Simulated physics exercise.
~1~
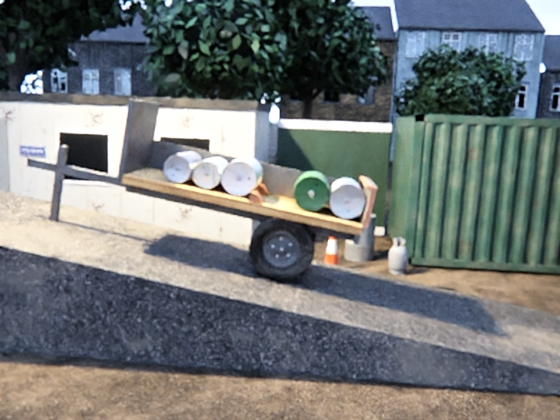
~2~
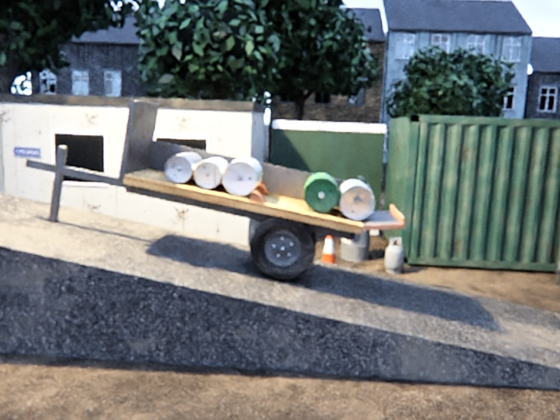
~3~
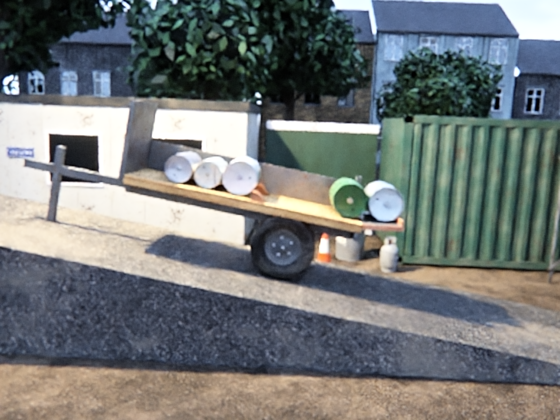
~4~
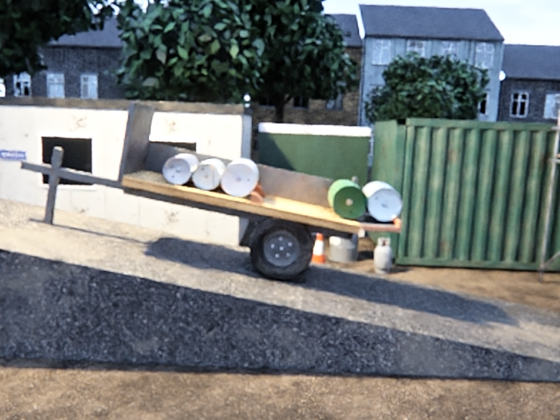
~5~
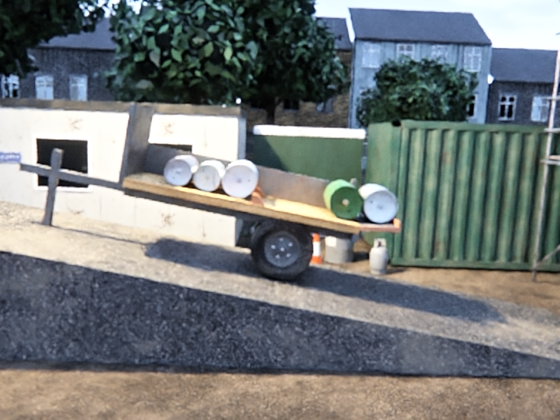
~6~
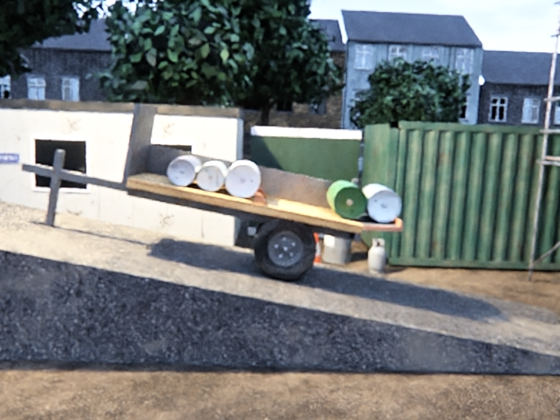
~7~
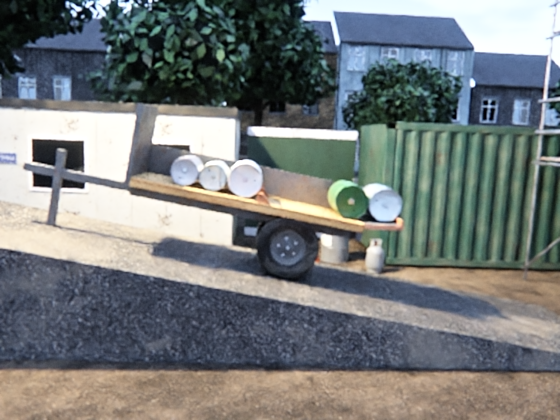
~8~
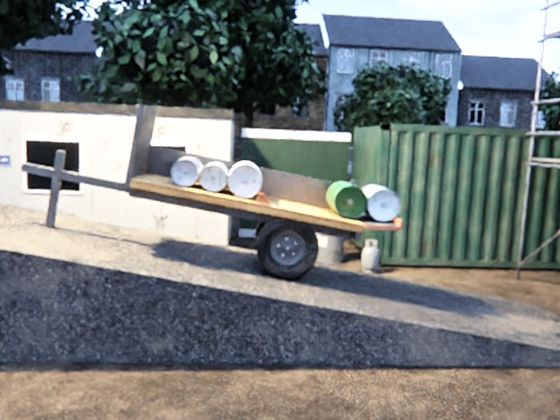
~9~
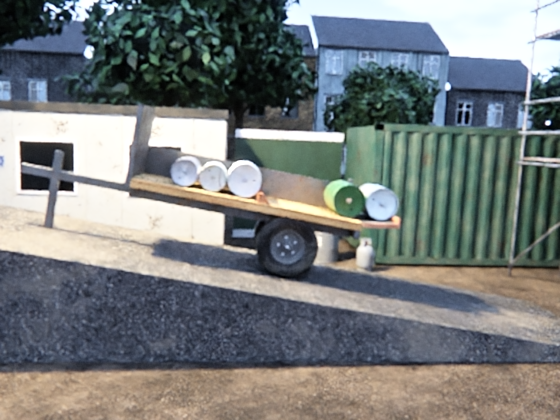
On a sloped trailer, the tailgate drops and the green keg rolls right, then stops.
